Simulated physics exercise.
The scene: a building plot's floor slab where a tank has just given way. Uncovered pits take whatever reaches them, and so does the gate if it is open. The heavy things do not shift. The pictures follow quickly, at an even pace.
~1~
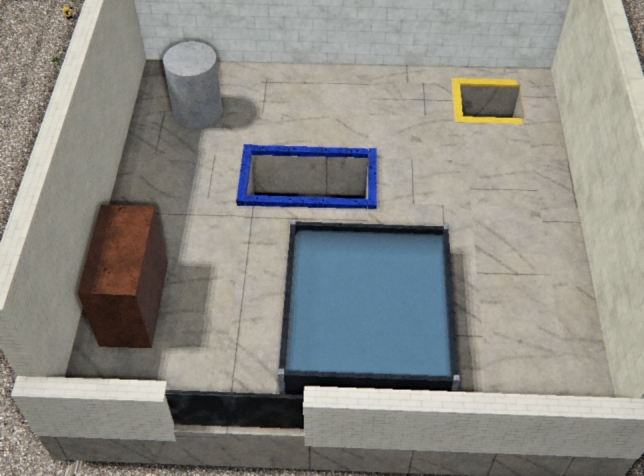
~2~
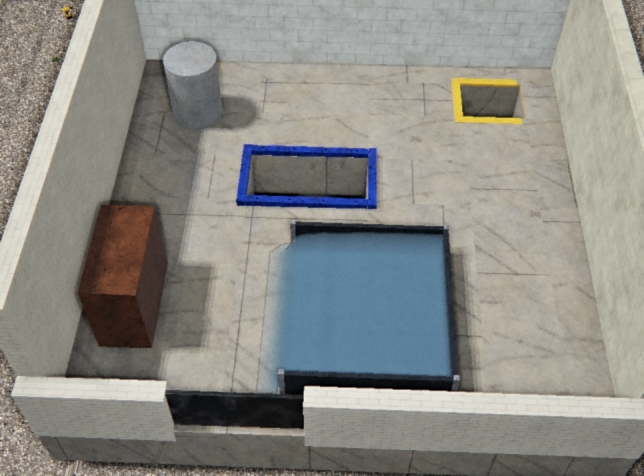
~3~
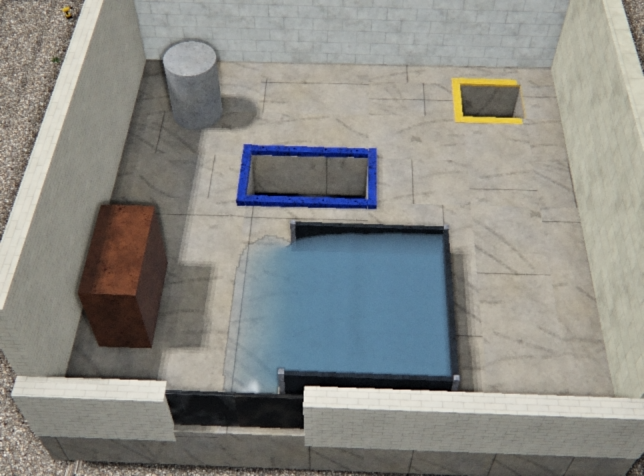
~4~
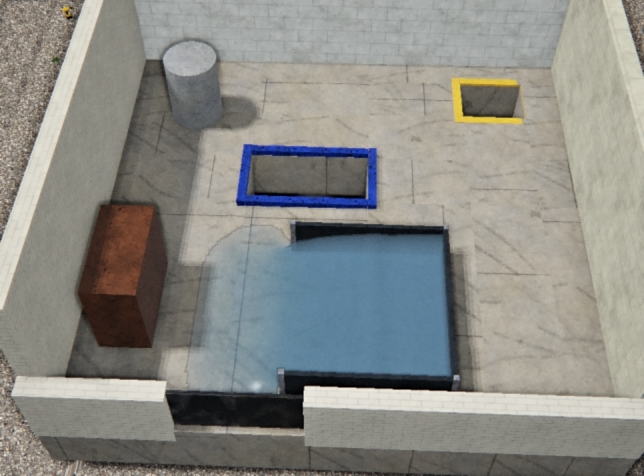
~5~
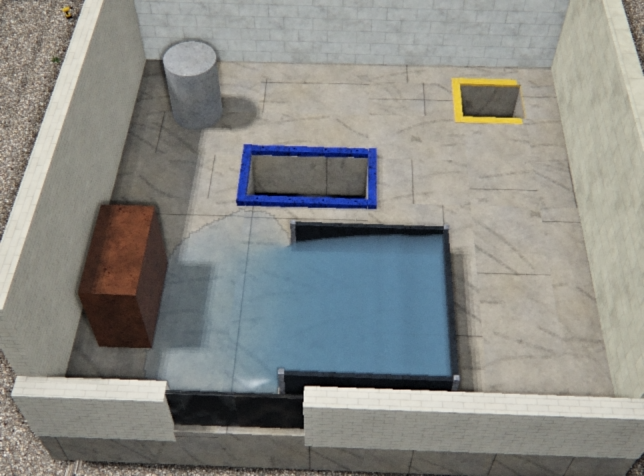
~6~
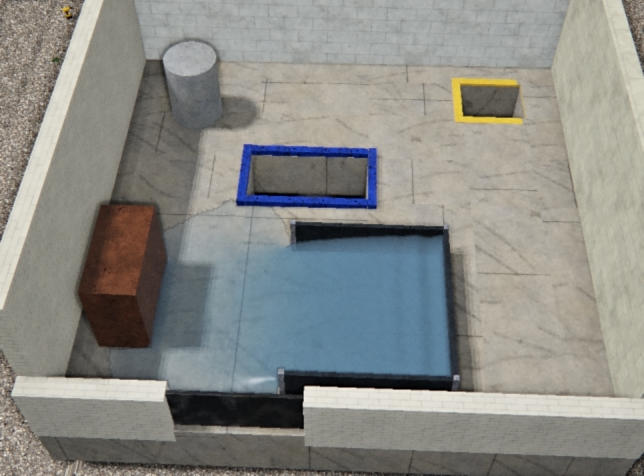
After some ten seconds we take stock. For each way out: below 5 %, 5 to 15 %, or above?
One by one: The gate takes under 5 %; the blue pit takes under 5 %; the yellow pit takes from 5 to 15 %.
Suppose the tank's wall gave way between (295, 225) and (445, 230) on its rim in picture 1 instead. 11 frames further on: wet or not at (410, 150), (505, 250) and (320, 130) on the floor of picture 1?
One after the other: Covered, free of water, dry.
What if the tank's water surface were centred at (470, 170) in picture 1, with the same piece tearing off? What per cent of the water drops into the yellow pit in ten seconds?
Parts in a hundred: Yellow 0.
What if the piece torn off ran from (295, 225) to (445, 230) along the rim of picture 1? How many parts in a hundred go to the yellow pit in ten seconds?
In per cent: Yellow 25.
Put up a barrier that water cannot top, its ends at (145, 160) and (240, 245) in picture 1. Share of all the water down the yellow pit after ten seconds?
Parts in a hundred: Yellow 2.
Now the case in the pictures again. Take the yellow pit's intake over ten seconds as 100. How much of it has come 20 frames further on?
I make it 0 per cent.
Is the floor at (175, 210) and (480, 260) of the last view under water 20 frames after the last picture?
In turn: Covered, no water.
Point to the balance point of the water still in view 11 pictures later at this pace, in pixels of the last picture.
Around (238, 308).
A moment on, water covers 20 % of the floor; the gate 0 %, the blue pit 0 %, the yellow pit 0 %.
Next, water covers 25 % of the floor; the gate 0 %, the blue pit 0 %, the yellow pit 0 %.
Then, water covers 35 % of the floor; the gate 0 %, the blue pit 0 %, the yellow pit 0 %.
Later, water covers 65 % of the floor; the gate 0 %, the blue pit 0 %, the yellow pit 1 %.
In the end, water covers 90 % of the floor; the gate 0 %, the blue pit 0 %, the yellow pit 10 %.
